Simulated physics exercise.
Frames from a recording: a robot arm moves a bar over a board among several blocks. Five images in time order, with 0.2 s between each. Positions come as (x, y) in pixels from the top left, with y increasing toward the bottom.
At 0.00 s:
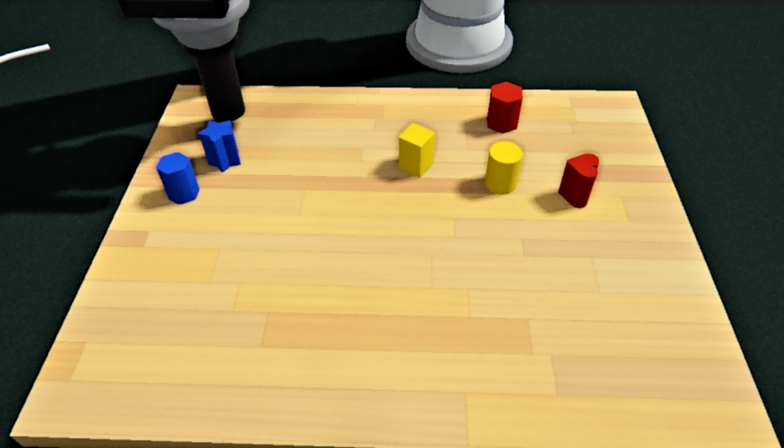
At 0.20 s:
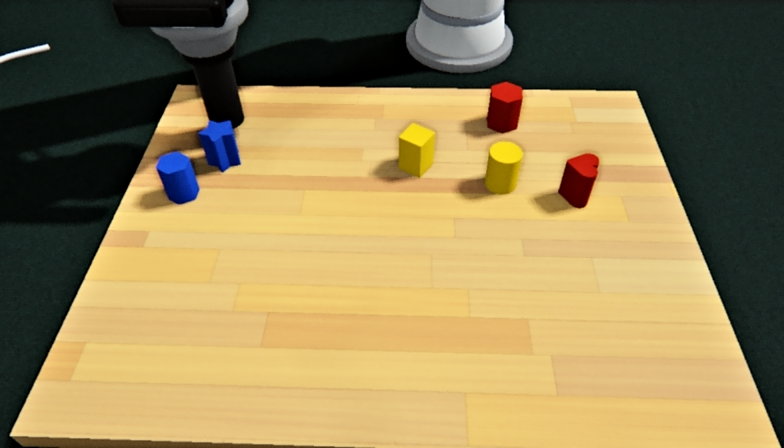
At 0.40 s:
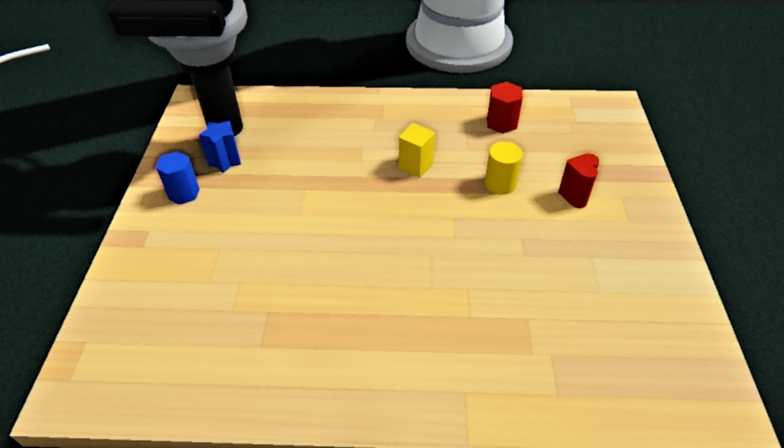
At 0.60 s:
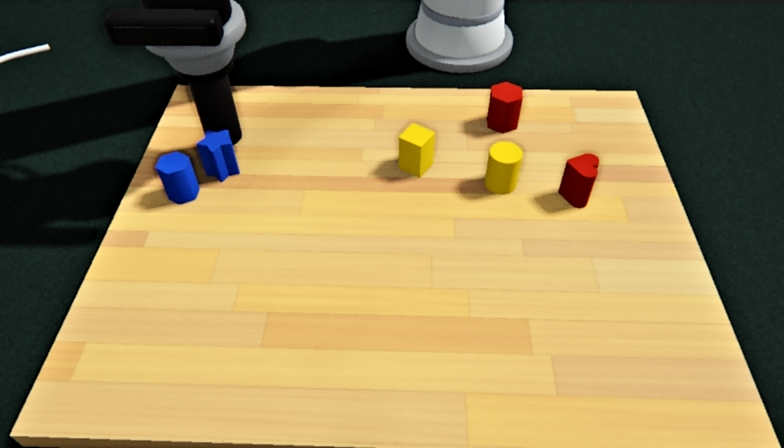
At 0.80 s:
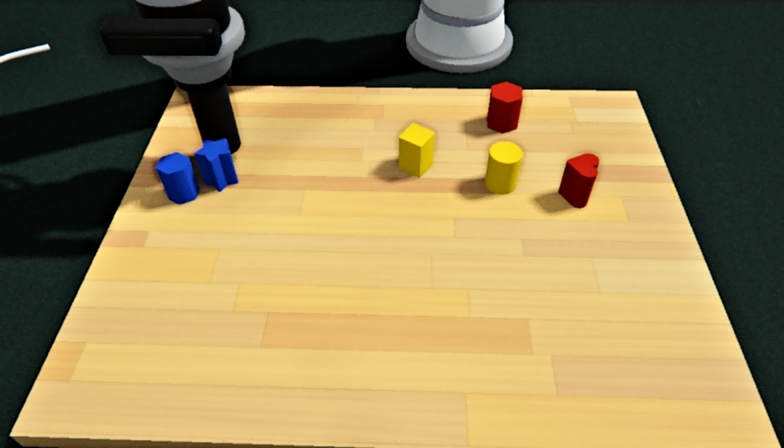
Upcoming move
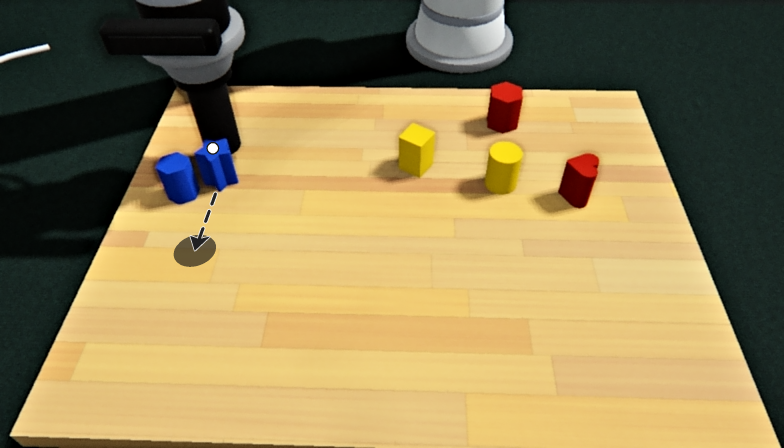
Robot arm lowering a black bar toward the viewer over a wooden board, nudging a blue star beside a blue hexagonal block.
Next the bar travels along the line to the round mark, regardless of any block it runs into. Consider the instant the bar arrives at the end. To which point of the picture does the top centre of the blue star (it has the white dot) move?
Its top face will be centred at roughly (177, 248).
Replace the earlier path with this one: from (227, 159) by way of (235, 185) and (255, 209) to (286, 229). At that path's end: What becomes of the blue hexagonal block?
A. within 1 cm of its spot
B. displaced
The correct letter is A.
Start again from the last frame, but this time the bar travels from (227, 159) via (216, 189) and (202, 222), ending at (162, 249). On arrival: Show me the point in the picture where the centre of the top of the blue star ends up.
Its top middle will sit at (176, 234).
The drawn path runs in a line from (227, 159) to (195, 250); the dot is on the blue star.
On the path given first. One third of the way, bar at (214, 174); blue star at (203, 178).
Two thirds of the way, bar at (202, 205); blue hexagonal block at (167, 166), turned 25° clockwise; blue star at (190, 212).
At the end, bar at (190, 238); blue hexagonal block at (167, 166), turned 25° clockwise; blue star at (177, 248).
